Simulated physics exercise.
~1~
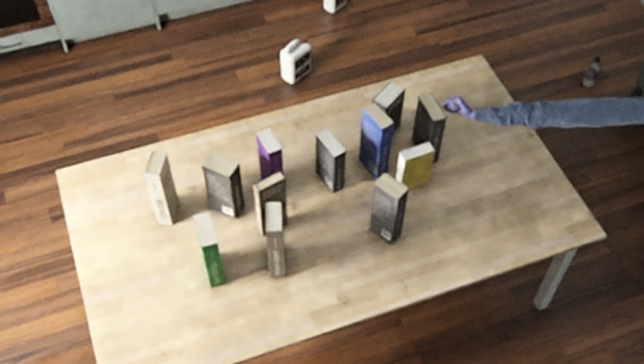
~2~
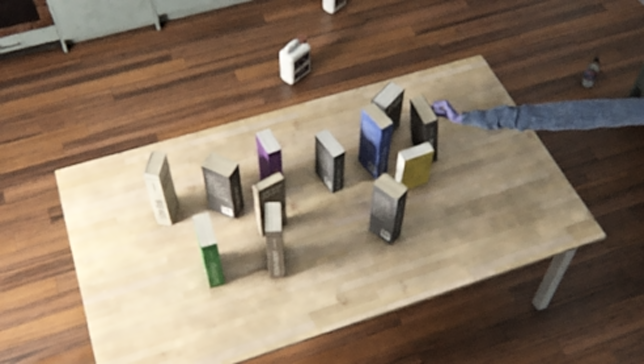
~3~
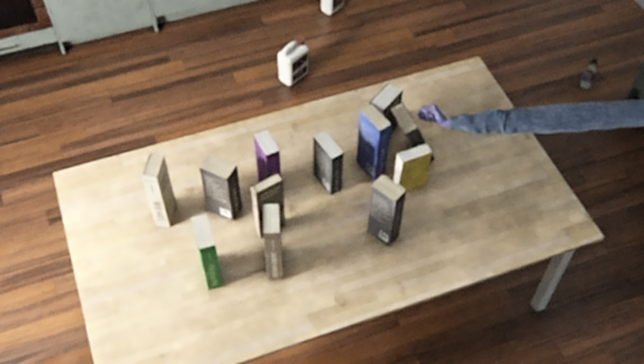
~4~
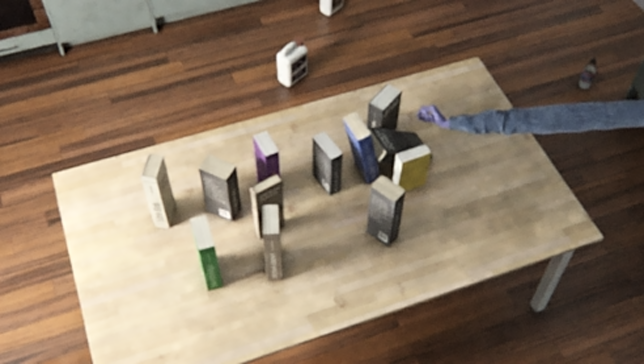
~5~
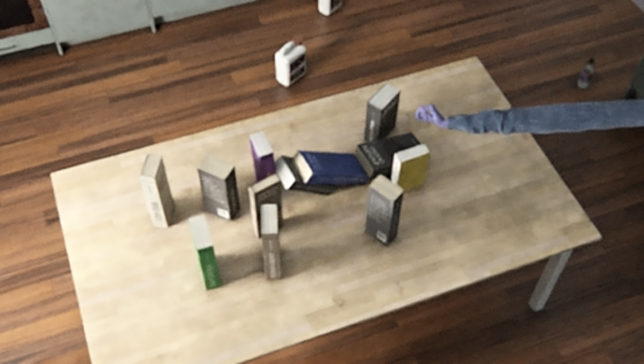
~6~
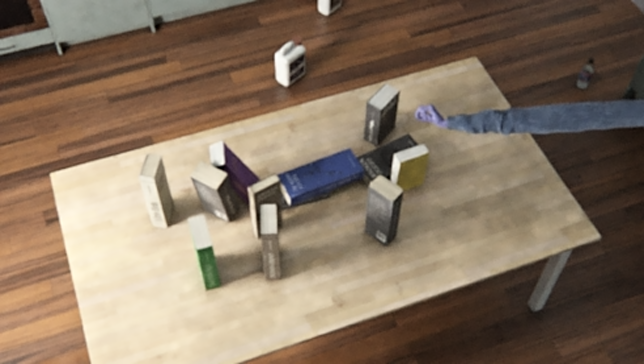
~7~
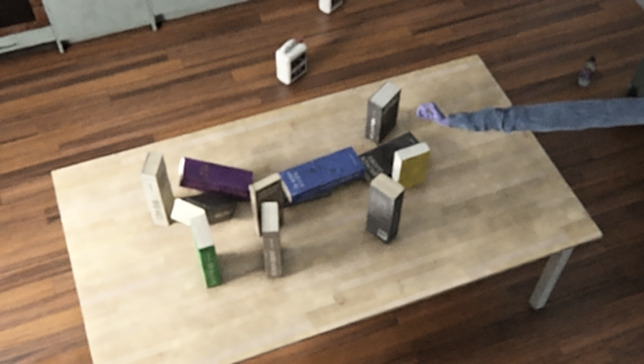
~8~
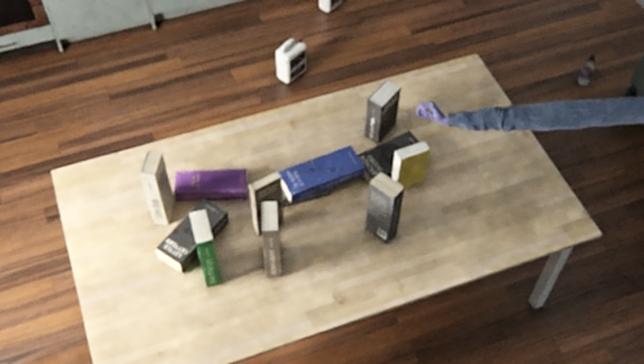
In this clip, a gloved hand tips a dark book on a table of upright books, and it knocks over the blue book, then a dark one, the purple one and another dark one, which end lying flat while the yellow, green and several others remain standing.
